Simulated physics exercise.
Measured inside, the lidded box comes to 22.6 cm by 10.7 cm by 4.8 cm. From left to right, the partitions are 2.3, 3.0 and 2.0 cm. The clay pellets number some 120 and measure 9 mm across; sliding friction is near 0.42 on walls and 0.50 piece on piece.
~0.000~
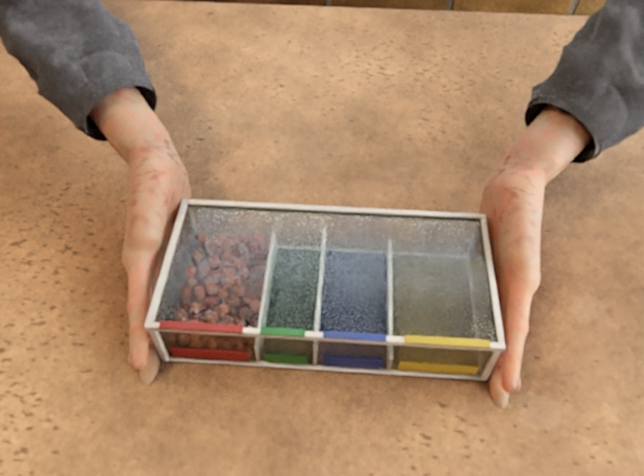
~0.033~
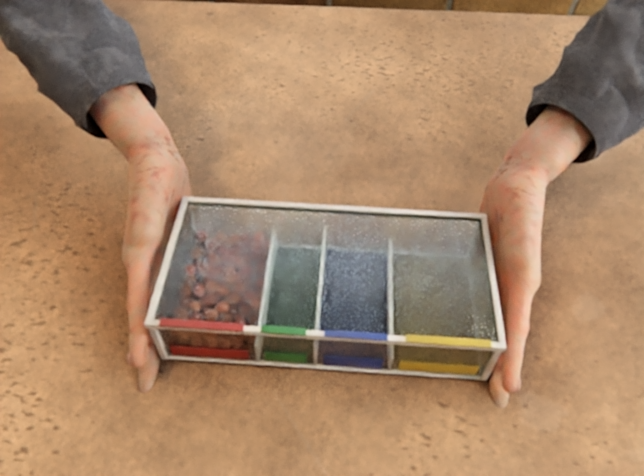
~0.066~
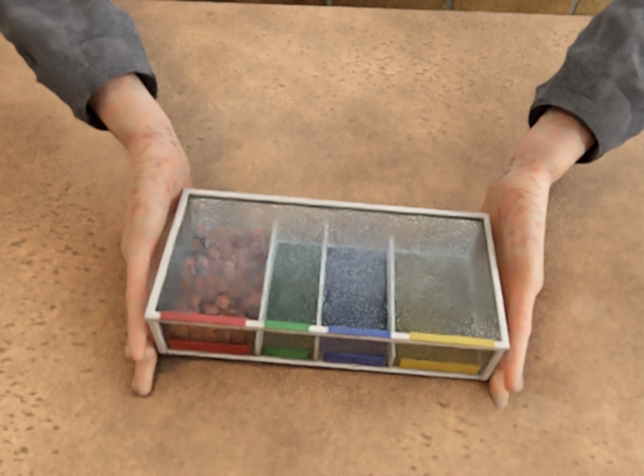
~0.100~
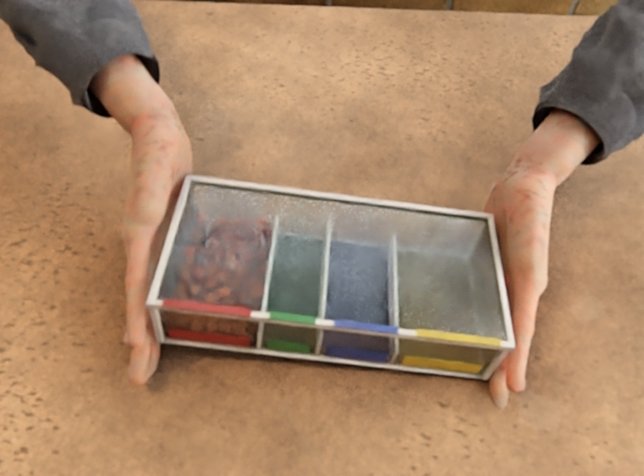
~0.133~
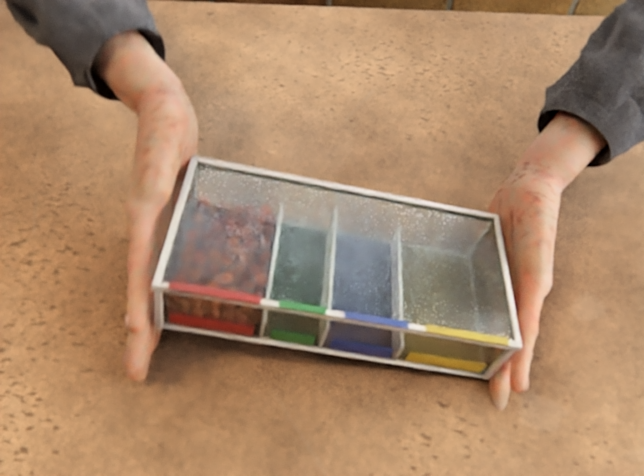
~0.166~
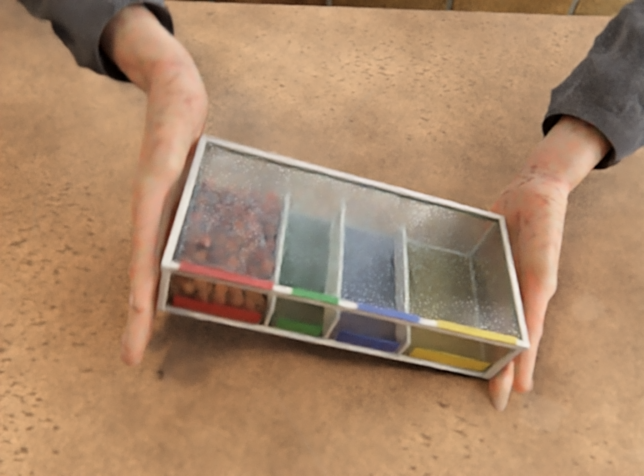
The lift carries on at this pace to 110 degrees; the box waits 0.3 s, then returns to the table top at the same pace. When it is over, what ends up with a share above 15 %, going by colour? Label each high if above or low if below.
Red: Low; blue: Low; green: Low; yellow: High.
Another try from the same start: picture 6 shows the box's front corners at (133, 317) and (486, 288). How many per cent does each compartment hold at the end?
Red 100 %; blue 0 %; green 0 %; yellow 0 %.
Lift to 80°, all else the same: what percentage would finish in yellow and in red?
With that change, yellow ends at 45 percent while red ends at 30 percent.
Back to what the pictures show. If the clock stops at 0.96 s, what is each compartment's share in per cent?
Shares - red: 5; blue: 20; green: 30; yellow: 45.
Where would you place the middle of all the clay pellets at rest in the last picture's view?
Somewhere near (446, 296) in the last picture.
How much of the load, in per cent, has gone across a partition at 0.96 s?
Value: Close to 95 %.
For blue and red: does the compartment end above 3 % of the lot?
As for blue, not so, and as for red, not so.
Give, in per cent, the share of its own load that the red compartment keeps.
Some 0 percent.
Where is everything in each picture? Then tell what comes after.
The first picture shows box tilt 0 degrees, front corners at (153, 324) and (498, 344); red 100 %.
The second picture shows box tilt 1 degrees, front corners at (153, 321) and (499, 344).
The third picture shows box tilt 3 degrees, front corners at (153, 314) and (502, 344).
The fourth picture shows box tilt 7 degrees, front corners at (155, 301) and (507, 343), lowest corner right back.
The fifth picture shows box tilt 11 degrees, front corners at (160, 284) and (514, 343), lowest corner right back.
The sixth picture shows box tilt 17 degrees, front corners at (170, 264) and (521, 343), lowest corner right back; red 100 %. Its pace works out near 155 degrees a second.
Then, at 0.96 s, tilt 110 degrees; red 5 %, blue 20 %, green 30 %, yellow 45 %.
After 1.50 s, tilt 60 degrees; green 10 %, yellow 90 %.
After 2.09 s, tilt 0 degrees; green 10 %, yellow 90 %.
In the end, at 2.6 s, red 0 %, blue 0 %, green 10 %, yellow 90 %.
